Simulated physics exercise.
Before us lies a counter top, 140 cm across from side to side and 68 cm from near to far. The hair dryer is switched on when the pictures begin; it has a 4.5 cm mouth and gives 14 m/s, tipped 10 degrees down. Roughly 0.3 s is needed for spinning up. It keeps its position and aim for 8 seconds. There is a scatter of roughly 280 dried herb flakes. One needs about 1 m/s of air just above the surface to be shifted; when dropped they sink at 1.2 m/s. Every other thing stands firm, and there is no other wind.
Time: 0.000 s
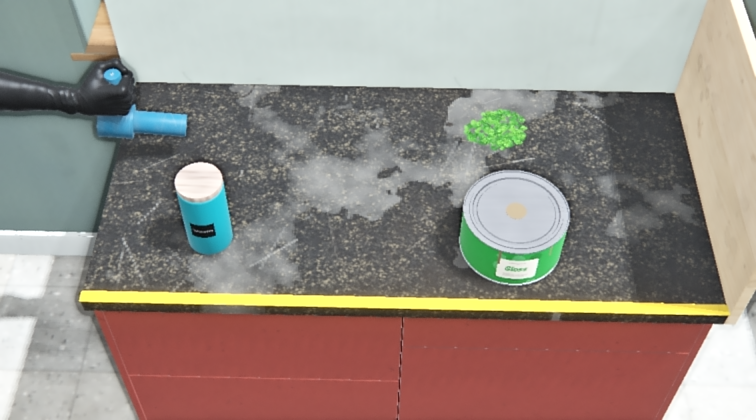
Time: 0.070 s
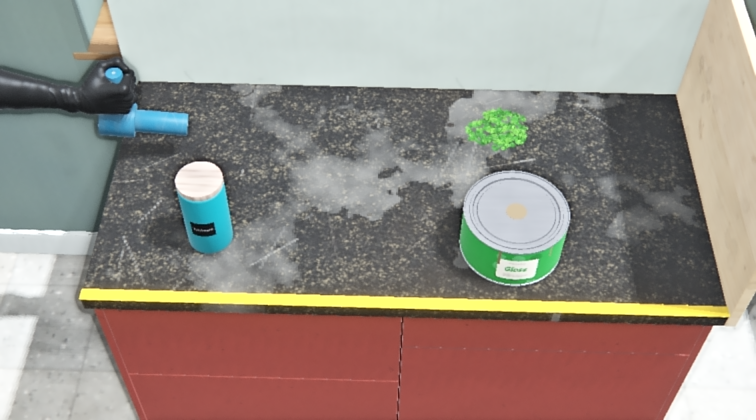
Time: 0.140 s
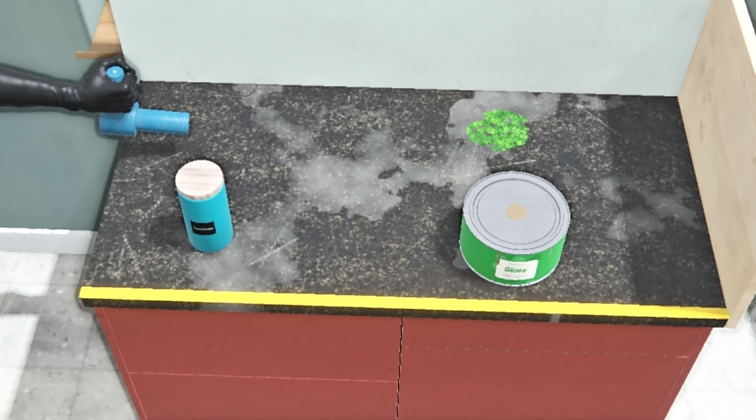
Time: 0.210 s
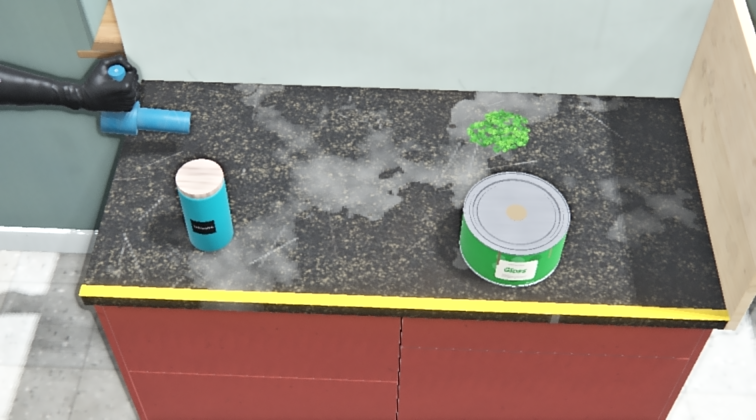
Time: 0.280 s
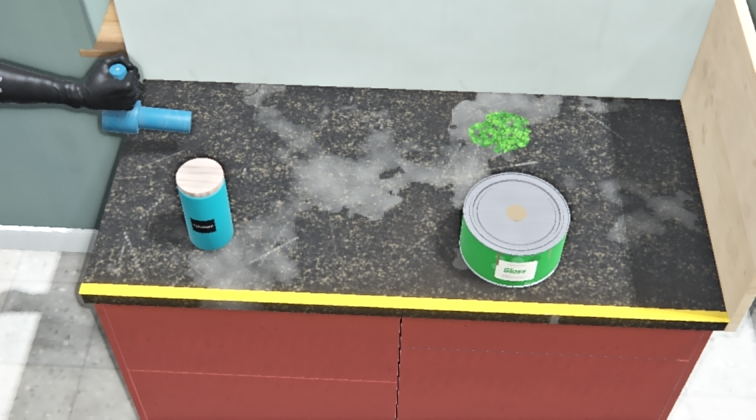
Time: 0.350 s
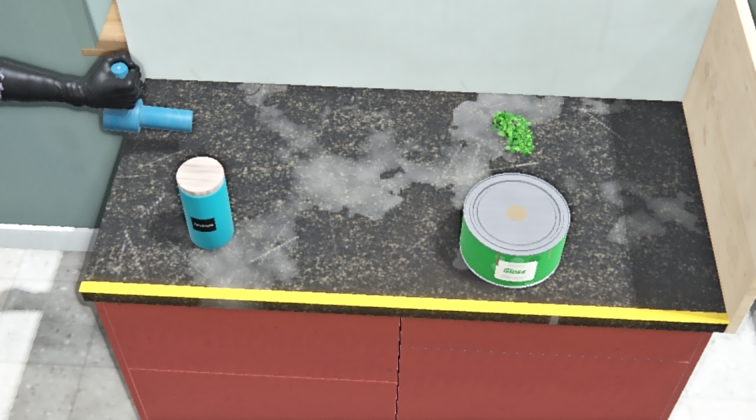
The clip opens on a speckled dark counter with a blue jar, a green tin and a patch of bright green flakes, while a black hand holds a blue hair dryer at the left. For most of the clip almost nothing moves, then the patch shifts into a narrower, uneven clump.
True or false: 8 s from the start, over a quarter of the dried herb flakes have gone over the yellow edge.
True.
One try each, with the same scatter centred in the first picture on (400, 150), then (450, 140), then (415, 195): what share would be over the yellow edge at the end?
It goes 90 %, then 80 %, then 50 %.
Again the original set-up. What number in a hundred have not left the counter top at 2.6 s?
Share at that time: Some 50 %.
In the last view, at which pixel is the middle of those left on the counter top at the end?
(683, 95).
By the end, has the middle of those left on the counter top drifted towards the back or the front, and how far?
To the far end, near enough 15 cm.
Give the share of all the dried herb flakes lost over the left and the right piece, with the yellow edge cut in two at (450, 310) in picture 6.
I'd guess near 0 percent left and close to 70 percent right.
After 1.6 s, 53 % are on the move or not yet settled, 38 % are over the yellow edge; the middle of those still in play is near (685, 113).
After 2.6 s, 28 % are on the move or not yet settled, 54 % are over the yellow edge; the middle of those still in play is near (683, 107).
After 4.4 s, 11 % are on the move or not yet settled, 67 % are over the yellow edge; the middle of those still in play is near (684, 95).
After 8.0 s, at the end, 70 % are over the yellow edge; the middle of those still in play is near (683, 95).
